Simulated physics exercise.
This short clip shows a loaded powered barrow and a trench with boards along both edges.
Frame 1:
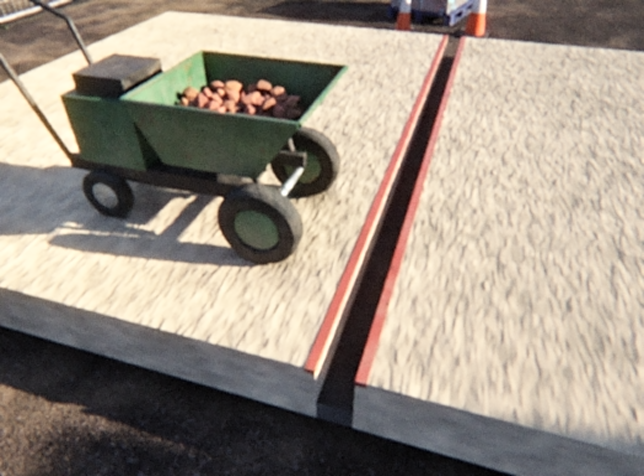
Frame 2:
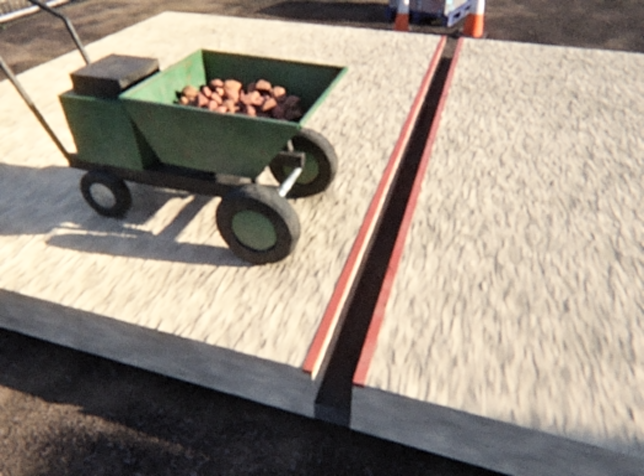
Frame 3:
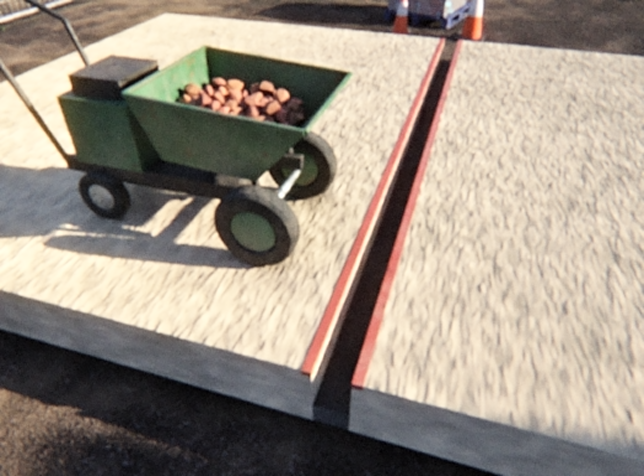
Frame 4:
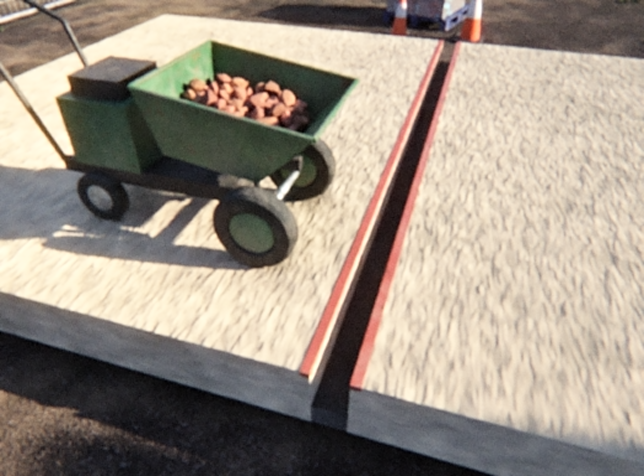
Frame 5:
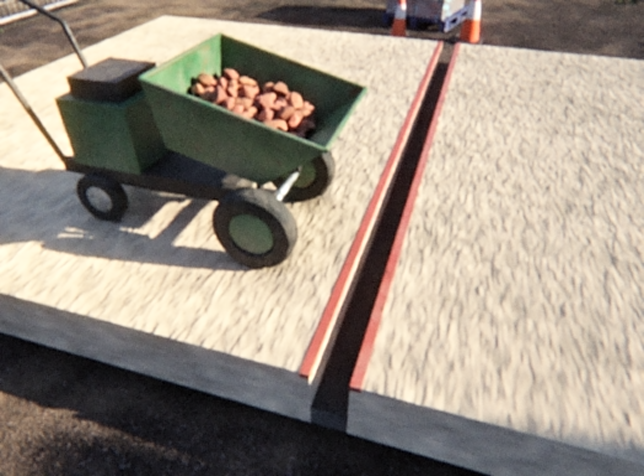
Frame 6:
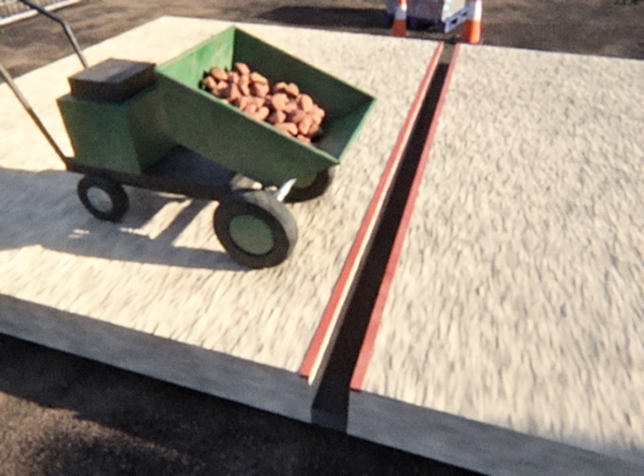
A green powered barrow loaded with reddish-brown lumps of rubble stands at the left of a pale, rough-surfaced slab, seen from above at an angle in sunlight. To its right a narrow, dark trench edged with red boards runs away toward orange-and-white cones. The skip starts level, then tilts slowly forward to the right, its back rising while the wheels stay put and the view barely shifts.
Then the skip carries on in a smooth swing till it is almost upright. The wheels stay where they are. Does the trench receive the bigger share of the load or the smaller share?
Half not reached.
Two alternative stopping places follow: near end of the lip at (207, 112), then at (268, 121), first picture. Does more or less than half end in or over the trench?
Place one: The lesser share; place two: The greater share.
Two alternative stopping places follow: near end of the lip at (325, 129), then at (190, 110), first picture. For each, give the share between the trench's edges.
The shares come out close to 0 and 20 per cent, in that order.
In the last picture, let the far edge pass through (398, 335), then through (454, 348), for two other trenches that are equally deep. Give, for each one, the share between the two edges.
Close to 70 per cent in the first, close to 100 per cent in the second.
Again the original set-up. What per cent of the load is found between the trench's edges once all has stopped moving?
It comes to around 5 per cent of the load.
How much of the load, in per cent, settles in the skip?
Estimate: Some 35 %.
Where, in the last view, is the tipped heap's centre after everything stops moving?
Close to (431, 251), more or less.
Soon, skip tipped steeply; all in the skip.
A while on, skip tipped right over; most in the skip; a stray few in or heaped over the trench; about a quarter beyond it.
Towards the end, skip tipped right over; about a third in the skip; a stray few in or heaped over the trench; about two thirds beyond it.
Finally, skip tipped right over; about a third in the skip; a small part in or heaped over the trench; about two thirds beyond it.
